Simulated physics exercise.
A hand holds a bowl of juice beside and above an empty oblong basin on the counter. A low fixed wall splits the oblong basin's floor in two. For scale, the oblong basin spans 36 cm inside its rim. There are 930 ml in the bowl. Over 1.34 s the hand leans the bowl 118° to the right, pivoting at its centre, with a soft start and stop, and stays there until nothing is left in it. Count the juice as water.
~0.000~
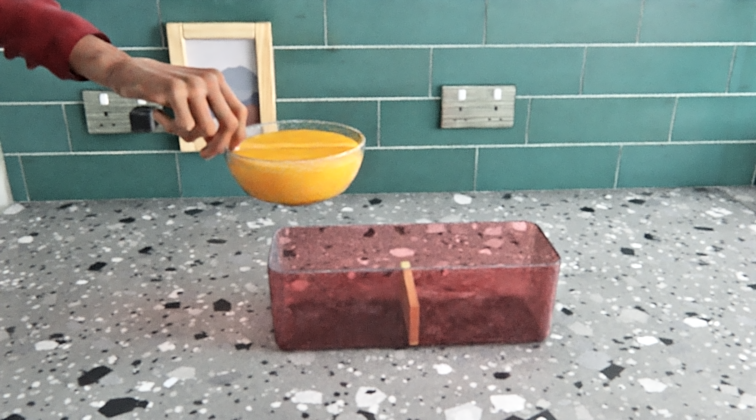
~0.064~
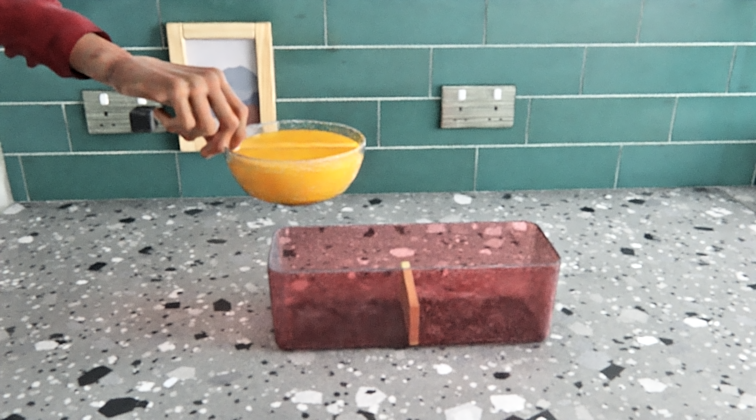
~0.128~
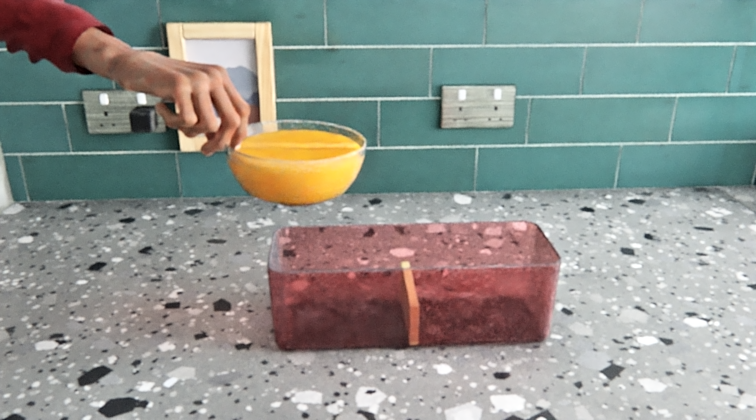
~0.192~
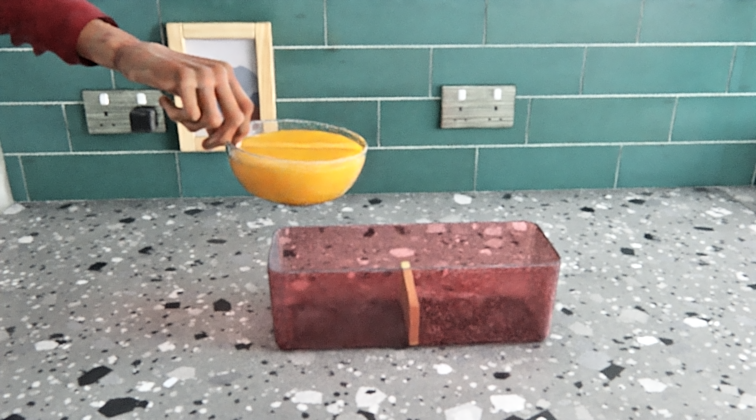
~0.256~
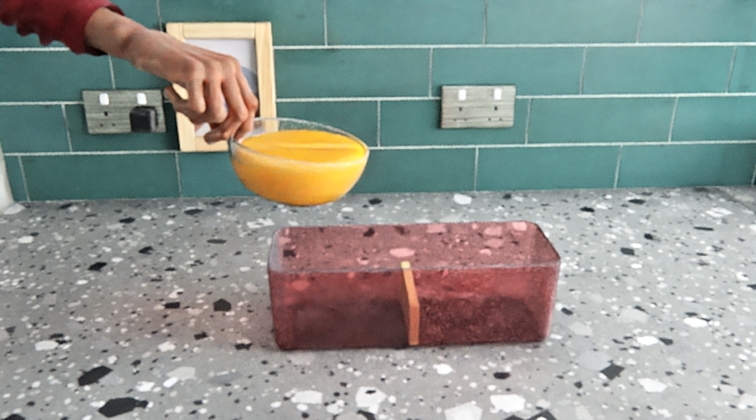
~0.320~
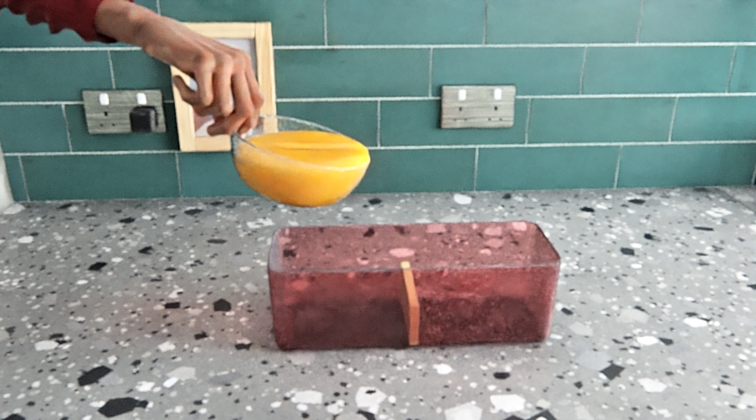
A hand holds a clear bowl of orange juice level above an empty, reddish see-through oblong basin on a speckled counter. The hand then slowly leans the bowl to the right, slightly at first and then more noticeably, until the juice lies close to its lowered right rim.
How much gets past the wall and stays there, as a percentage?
The far part has some 48 per cent.
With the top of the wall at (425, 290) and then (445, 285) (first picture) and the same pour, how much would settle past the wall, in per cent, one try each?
In turn about 25 and 5 per cent.
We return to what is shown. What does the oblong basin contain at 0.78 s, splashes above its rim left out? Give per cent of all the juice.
Near 46 in a hundred.
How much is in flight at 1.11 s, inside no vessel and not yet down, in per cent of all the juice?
Near 2 in a hundred.
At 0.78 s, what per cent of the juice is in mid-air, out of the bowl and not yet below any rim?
Near 28 in a hundred.
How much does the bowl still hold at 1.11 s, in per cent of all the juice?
Near 0 in a hundred.
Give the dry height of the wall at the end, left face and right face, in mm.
Some 36 mm on the left and 38 mm on the right.
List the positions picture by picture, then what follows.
The first picture shows tilt 0°; pouring edge (364, 140); surface from (228, 148) to (361, 146); the oblong basin's rim runs from (271, 250) to (549, 242); the wall's top is at (409, 284).
The second picture shows tilt 1°; pouring edge (364, 141); surface from (228, 148) to (361, 147).
The third picture shows tilt 3°; pouring edge (365, 143); surface from (229, 147) to (361, 147).
The fourth picture shows tilt 6°; pouring edge (366, 147); surface from (230, 147) to (363, 149).
The fifth picture shows tilt 10°; pouring edge (367, 152); surface from (233, 147) to (364, 148).
The sixth picture shows tilt 16°; pouring edge (368, 159); surface from (236, 148) to (368, 153); 2 per cent is over the edge.
Then, 0.78 s in, the tilt is 74° and 24 per cent is still to pour, 12 is left of the wall and 35 right of it.
Then, 1.11 s in, the tilt is 110° and 0 per cent is still to pour, 47 is left of the wall and 47 right of it.
Then, 1.46 s in, the tilt is 118° and 0 per cent is still to pour, 49 is left of the wall and 48 right of it.
Then, 1.84 s in, the tilt is 118° and 0 per cent is still to pour, 49 is left of the wall and 48 right of it.
Finally, 49 per cent lies left of the wall, 48 right of it and 4 outside.
